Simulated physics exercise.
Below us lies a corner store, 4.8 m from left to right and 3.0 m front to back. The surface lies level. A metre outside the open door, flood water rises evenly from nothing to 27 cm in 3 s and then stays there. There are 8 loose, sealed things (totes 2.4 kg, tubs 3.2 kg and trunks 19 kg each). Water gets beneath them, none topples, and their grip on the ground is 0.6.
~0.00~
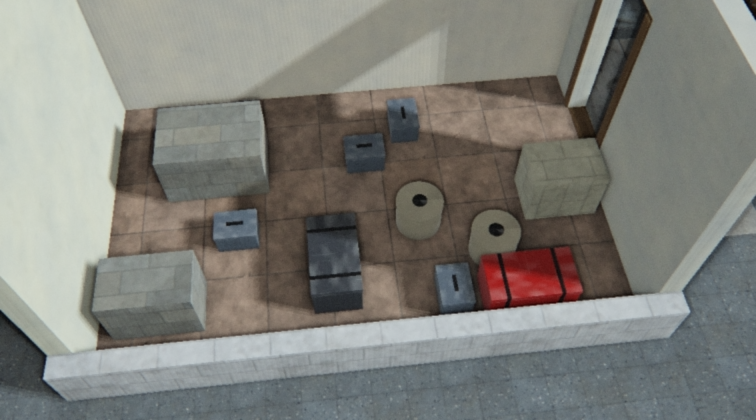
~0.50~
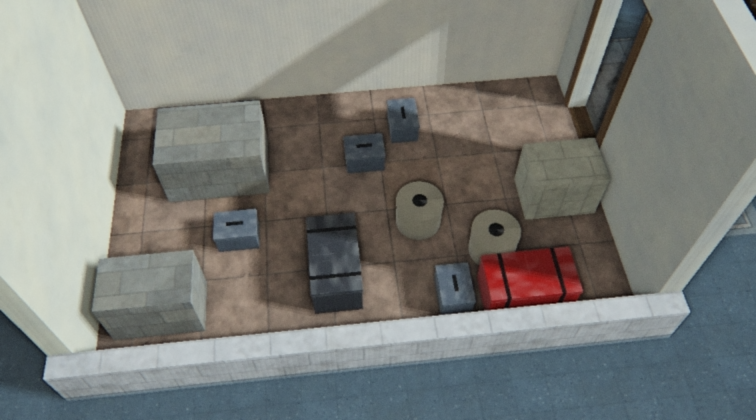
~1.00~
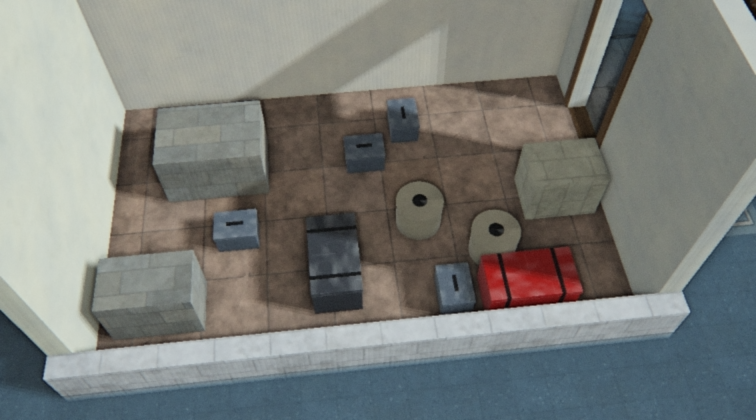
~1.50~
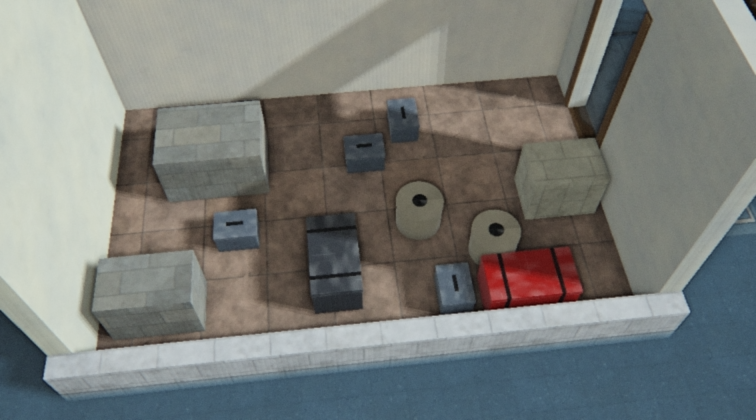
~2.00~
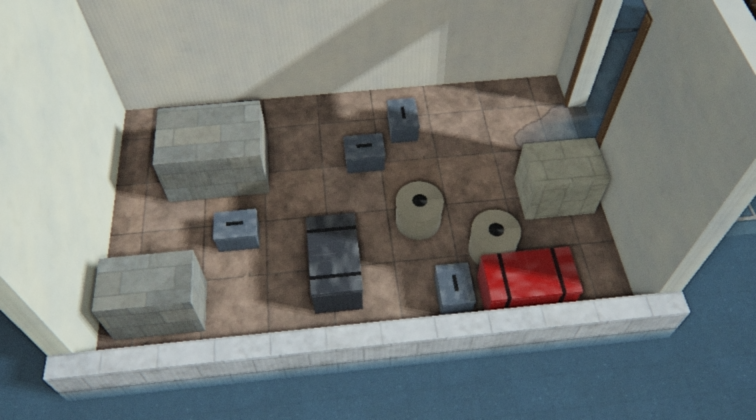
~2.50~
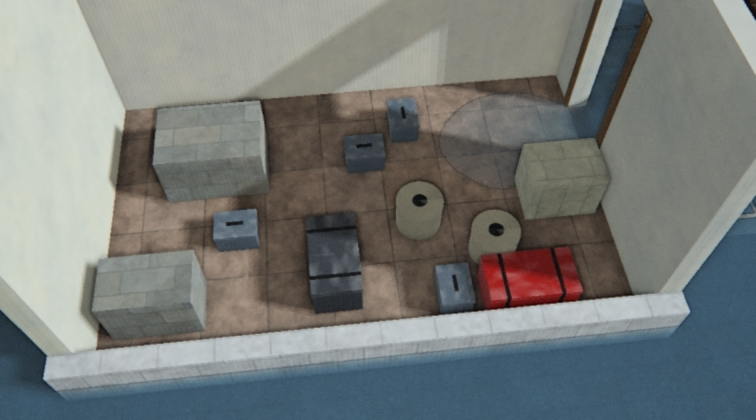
At the start, a small walled room seen from above holds gray, beige and black objects and a red trunk on a dry tiled floor, while water covers the ground outside. Water then enters through the open doorway at the upper right and spreads across the nearby tiles, while the objects stay still.
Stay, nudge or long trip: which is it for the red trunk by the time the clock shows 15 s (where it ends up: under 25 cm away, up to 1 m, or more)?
Red trunk is nudged along.
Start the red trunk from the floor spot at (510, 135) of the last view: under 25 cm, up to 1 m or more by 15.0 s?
It travels far.
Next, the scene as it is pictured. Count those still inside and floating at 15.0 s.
8 of them.
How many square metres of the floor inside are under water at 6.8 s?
Roughly 12 m2.
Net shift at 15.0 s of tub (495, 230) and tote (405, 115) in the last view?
In that order: 40 cm, 200 cm.
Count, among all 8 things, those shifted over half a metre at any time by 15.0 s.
8 of them.
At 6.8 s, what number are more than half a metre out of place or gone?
4 of them.
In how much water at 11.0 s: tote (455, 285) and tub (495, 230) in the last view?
Roughly 8 and 8 cm.
After 3.5 s the red trunk is near (531, 273), 0.0 m from its start, aground; 0 afloat.
After 6.8 s the red trunk is near (531, 273), 0.0 m from its start, aground; 4 afloat.
After 11.0 s the red trunk is near (582, 254), 0.5 m from its start, afloat; 8 afloat.
After 15.0 s the red trunk is near (594, 236), 0.6 m from its start, afloat; 8 afloat.
